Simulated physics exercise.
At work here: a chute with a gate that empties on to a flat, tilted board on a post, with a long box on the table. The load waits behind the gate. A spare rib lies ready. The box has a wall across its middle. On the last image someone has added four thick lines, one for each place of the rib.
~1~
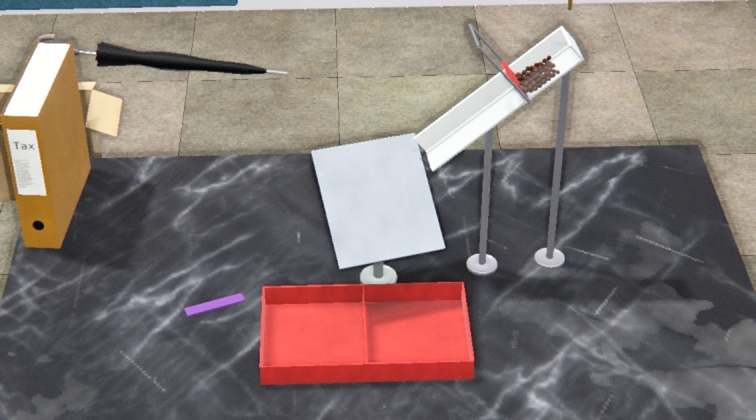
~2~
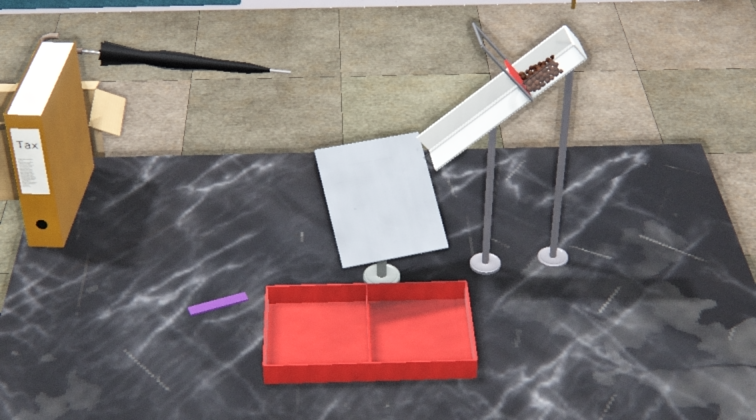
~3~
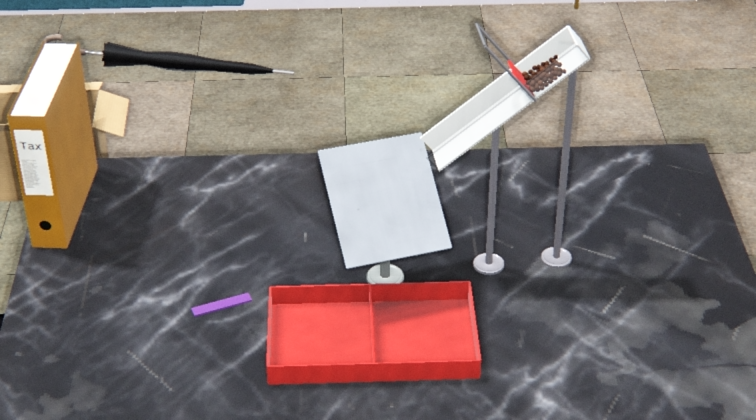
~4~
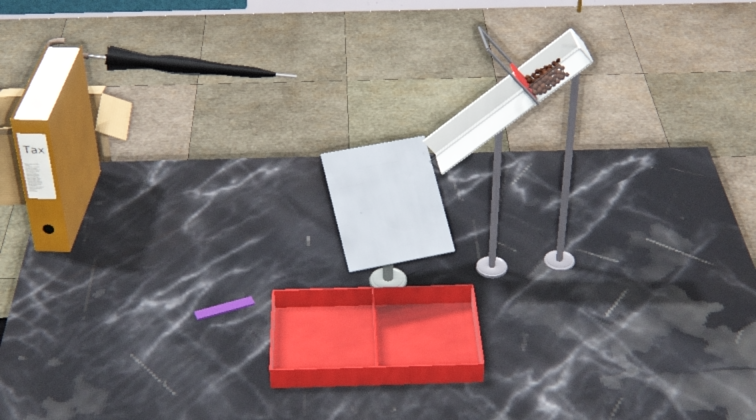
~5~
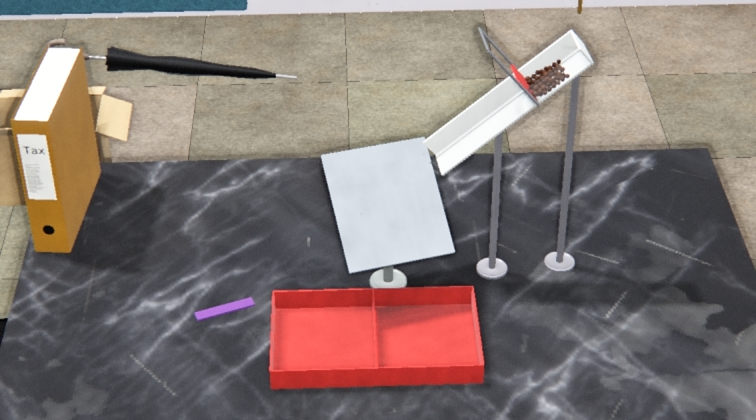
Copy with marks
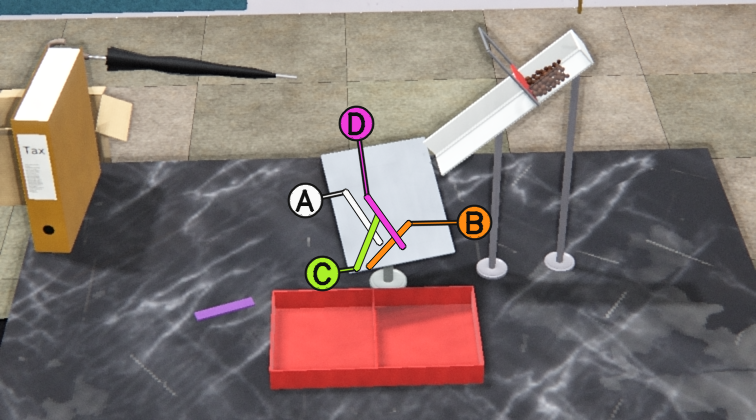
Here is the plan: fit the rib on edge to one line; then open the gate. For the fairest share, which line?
Line C.
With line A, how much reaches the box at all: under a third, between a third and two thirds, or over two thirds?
Over two thirds.
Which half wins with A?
The right half.
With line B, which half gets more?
More lands on the left.
On the marked copy, line A from (345, 192) to (379, 242); line B from (408, 223) to (369, 266); line C from (378, 214) to (356, 268); line D from (367, 197) to (402, 246).
Choosing A, of what is caught, about a tenth in the left half, almost all in the right.
Choosing B, of what is caught, almost all in the left half, about a tenth in the right.
Choosing C, of what is caught, roughly two thirds in the left half, roughly a third in the right.
Choosing D, of what is caught, not one piece in the left half, every piece in the right.
